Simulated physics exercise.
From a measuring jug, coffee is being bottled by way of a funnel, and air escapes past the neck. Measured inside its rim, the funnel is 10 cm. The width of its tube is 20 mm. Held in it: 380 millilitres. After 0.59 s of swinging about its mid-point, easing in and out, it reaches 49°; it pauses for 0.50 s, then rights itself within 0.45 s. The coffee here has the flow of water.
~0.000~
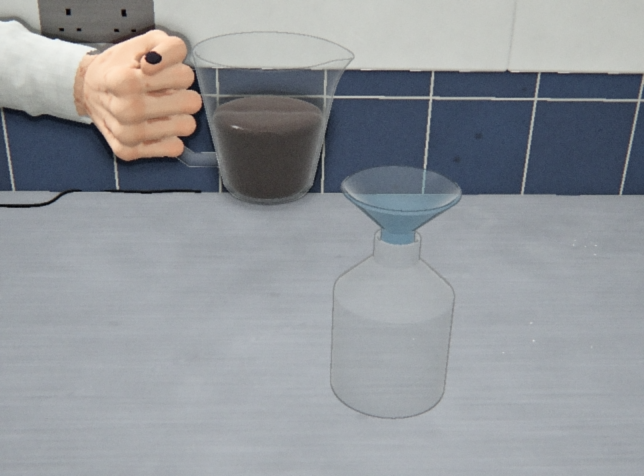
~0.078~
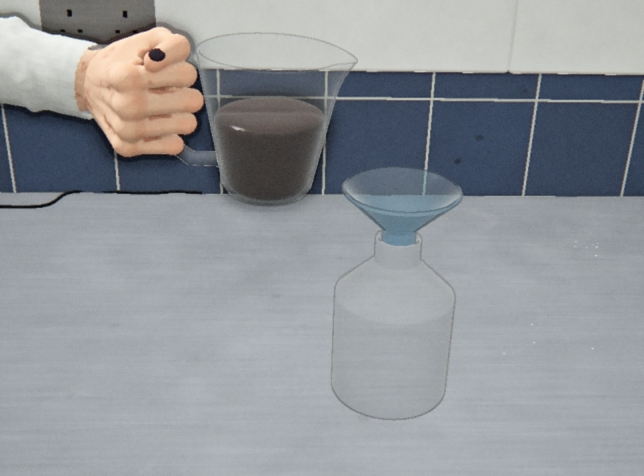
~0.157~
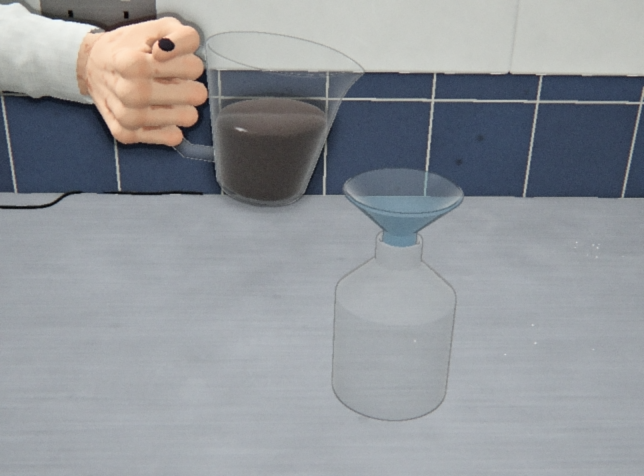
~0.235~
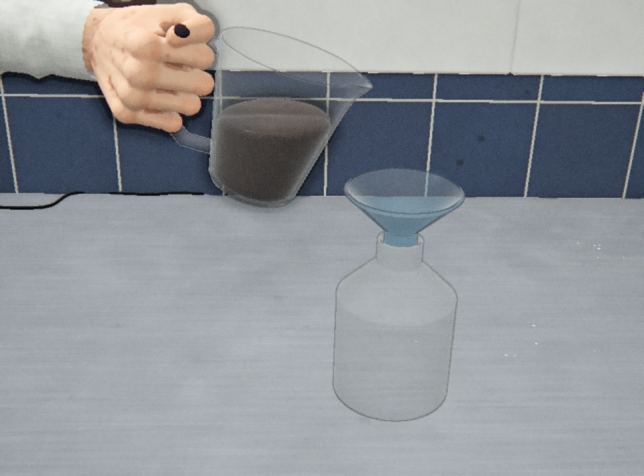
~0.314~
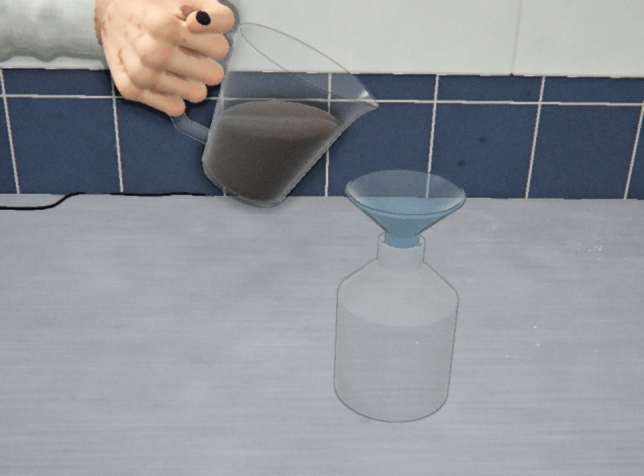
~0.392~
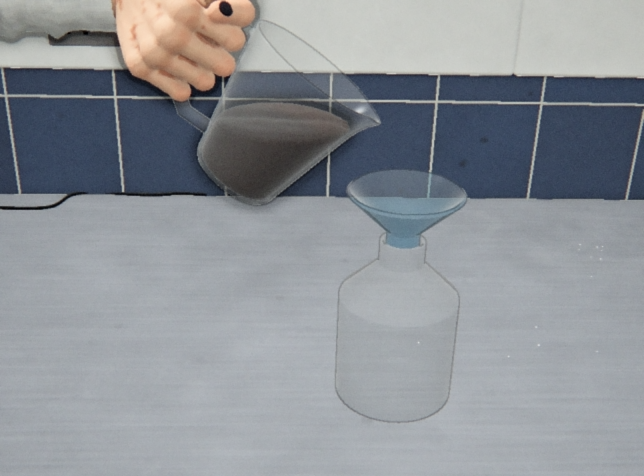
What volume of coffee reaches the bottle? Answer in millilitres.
Roughly 50 ml reaches it.
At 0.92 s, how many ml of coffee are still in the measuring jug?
340 ml.
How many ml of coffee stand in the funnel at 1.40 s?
I'd estimate some 0 ml is held in the funnel then.
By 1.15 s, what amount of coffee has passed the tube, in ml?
The volume is close to 40 ml.
Then, 0.70 s in, the tilt is 49° and 0 ml has passed the tube, 5 ml is in the funnel, 355 ml in the measuring jug and 0 ml has missed.
Then, 0.92 s in, the tilt is 49° and 20 ml has passed the tube, 10 ml is in the funnel, 340 ml in the measuring jug and 0 ml has missed.
Then, 1.15 s in, the tilt is 47° and 40 ml has passed the tube, 5 ml is in the funnel, 330 ml in the measuring jug and 0 ml has missed.
Then, 1.40 s in, the tilt is 10° and 50 ml has passed the tube, 0 ml is in the funnel, 325 ml in the measuring jug and 0 ml has missed.
Finally, 50 ml has passed the tube, 0 ml is in the funnel, 325 ml in the measuring jug and 0 ml has missed.
